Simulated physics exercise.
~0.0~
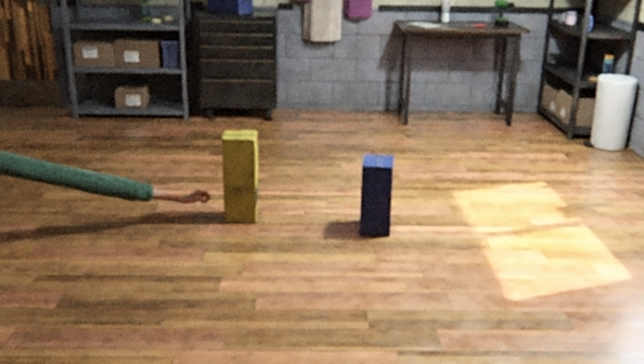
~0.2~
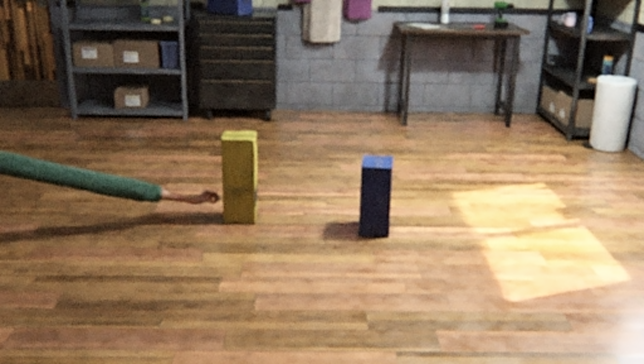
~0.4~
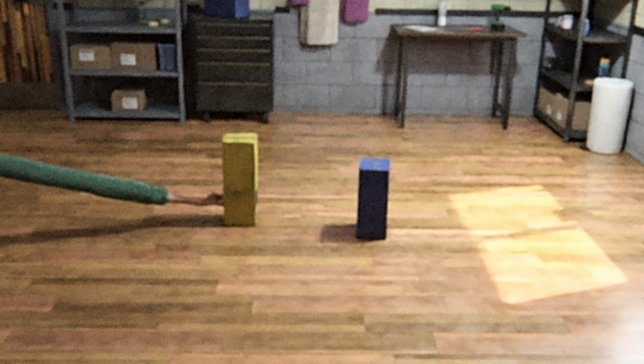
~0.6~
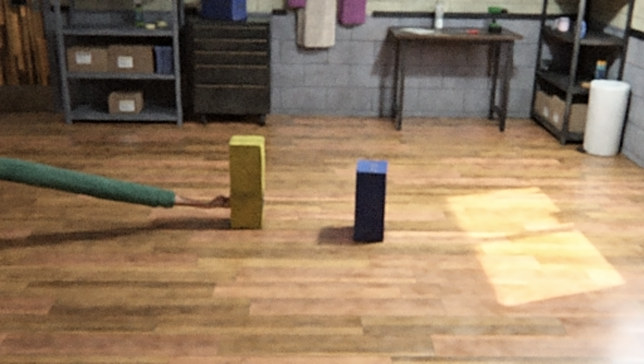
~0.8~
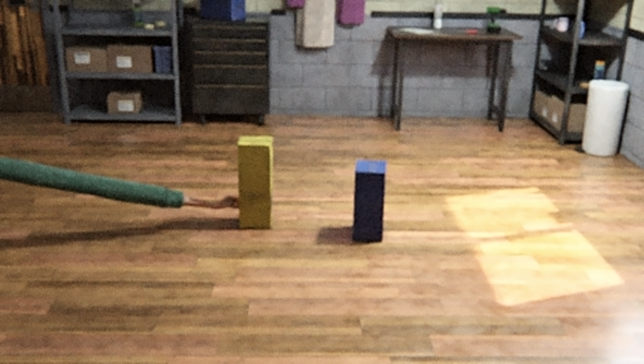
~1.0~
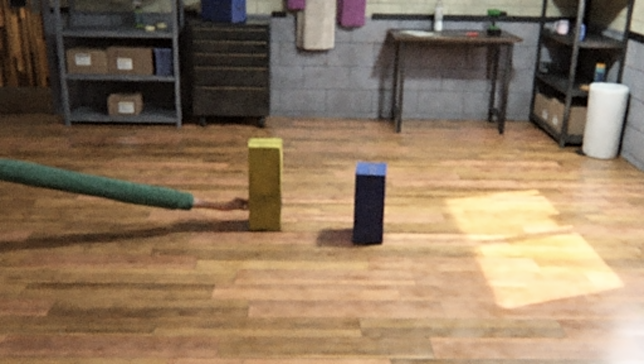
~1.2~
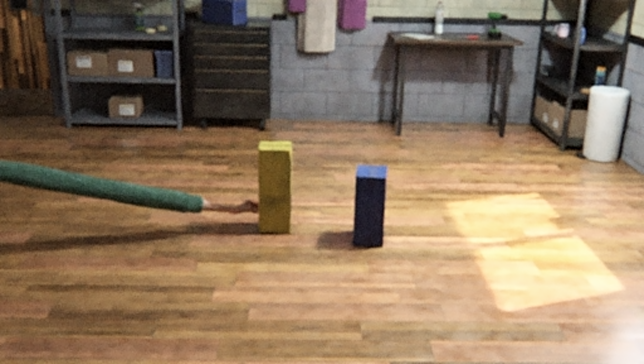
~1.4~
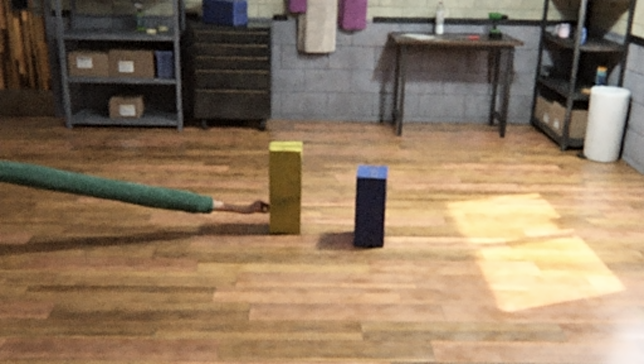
On a workshop's wooden floor, a green-sleeved arm reached in from the left and slowly pushed a tall yellow box to the right with a fingertip. The box slid upright toward a shorter blue one, which stayed put, and ended still standing, short of it.
